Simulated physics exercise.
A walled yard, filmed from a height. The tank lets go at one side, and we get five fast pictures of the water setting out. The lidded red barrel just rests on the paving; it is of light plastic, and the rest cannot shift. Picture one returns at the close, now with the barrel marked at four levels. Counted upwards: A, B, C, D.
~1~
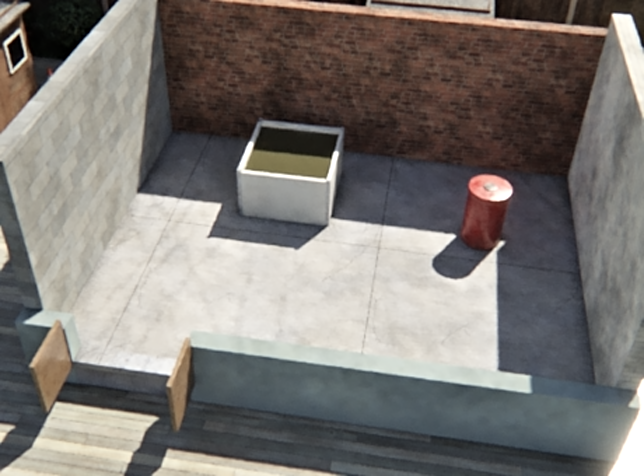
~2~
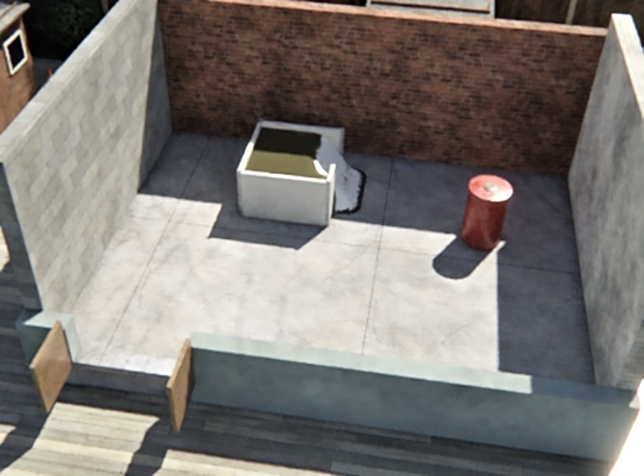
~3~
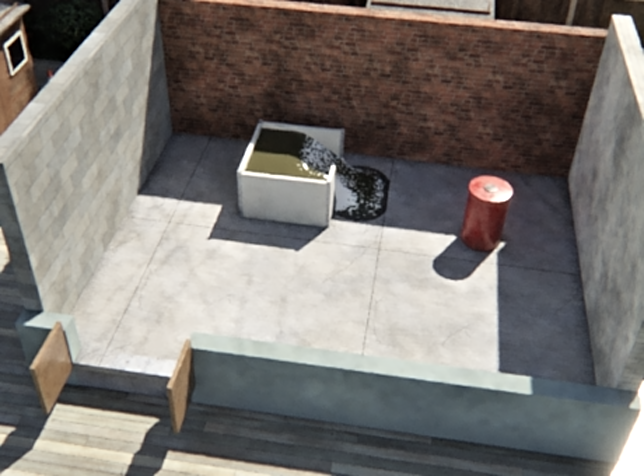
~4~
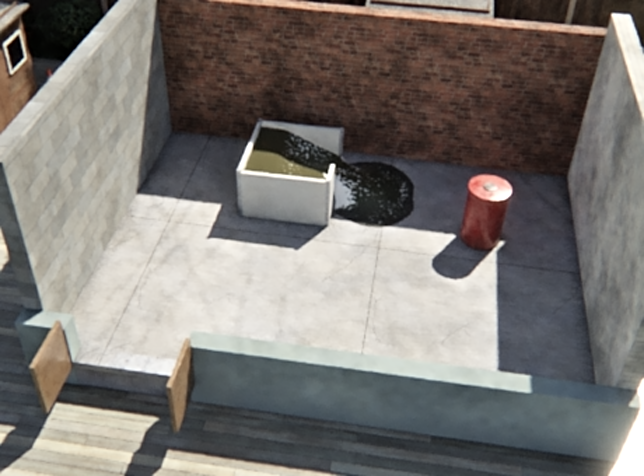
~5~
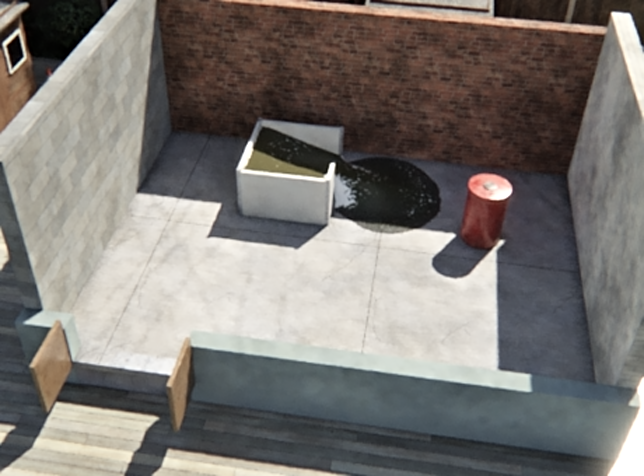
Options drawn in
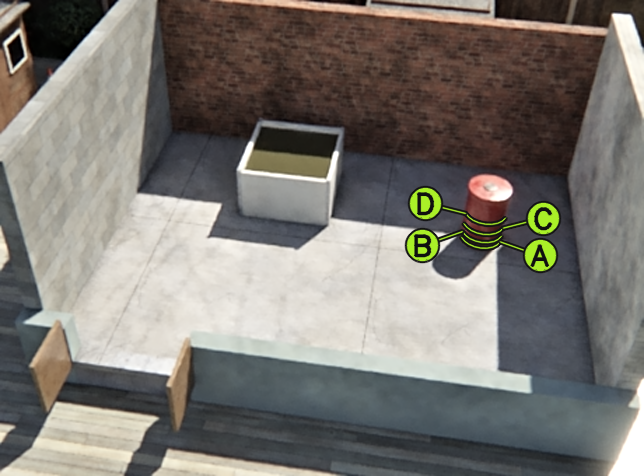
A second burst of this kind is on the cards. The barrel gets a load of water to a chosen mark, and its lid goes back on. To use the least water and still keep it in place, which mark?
That is line C.
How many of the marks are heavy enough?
Two of them.
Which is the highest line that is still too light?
B it is.
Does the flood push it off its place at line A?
Yes.
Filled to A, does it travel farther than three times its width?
Yes.
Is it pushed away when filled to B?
Yes, it does.
On the marked copy, A at (480, 248); B at (481, 242); C at (483, 234); D at (485, 224); from the bottom up A, B, C, D.
For line A, it is pushed about 5 times its own width away.
For line B, it is pushed about its own width away.
For line C, it does not move.
For line D, it does not move.
